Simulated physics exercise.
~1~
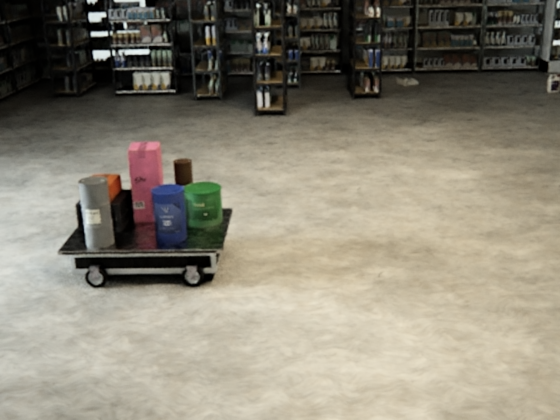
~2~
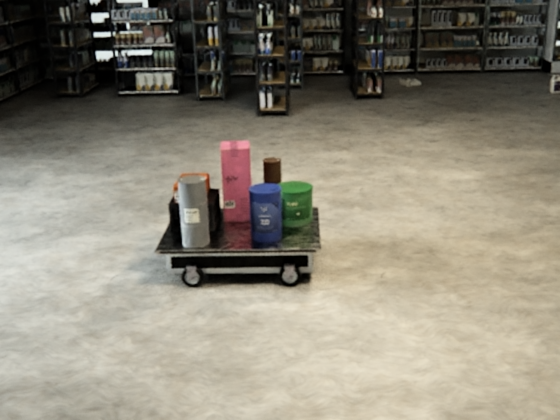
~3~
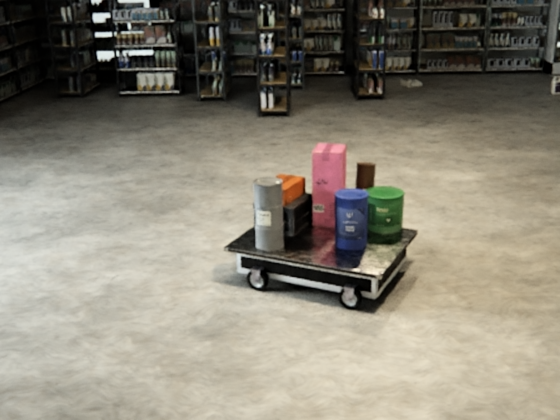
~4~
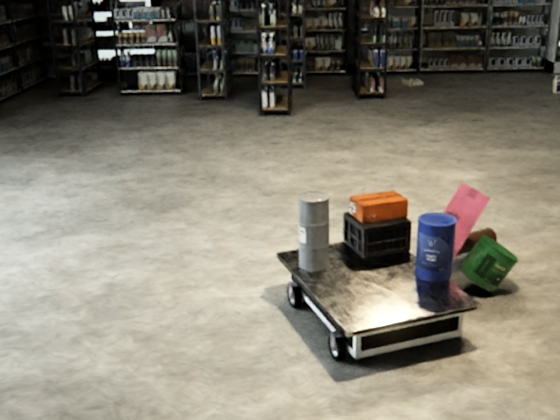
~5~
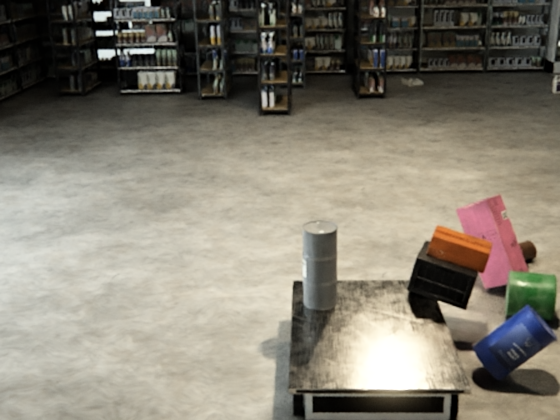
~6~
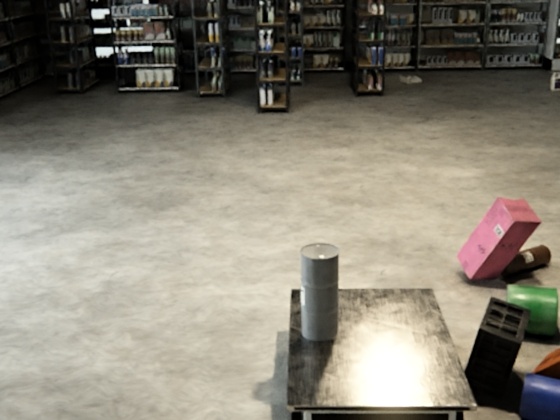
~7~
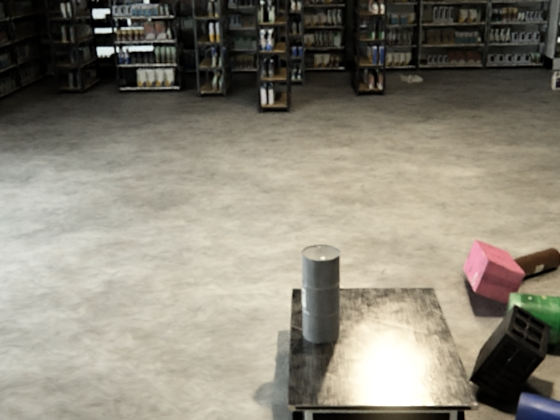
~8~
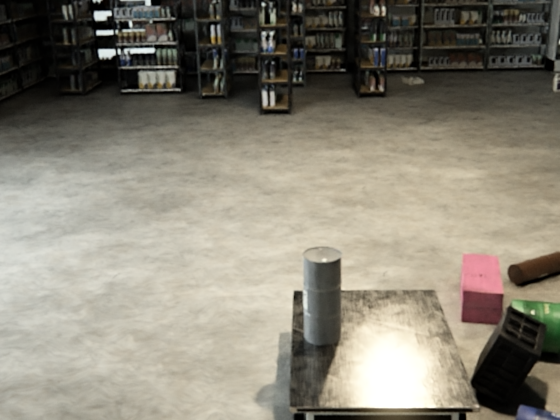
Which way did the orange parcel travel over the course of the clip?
It travelled to the right, first riding on the cart and then going over the cart's right side with the black crate.
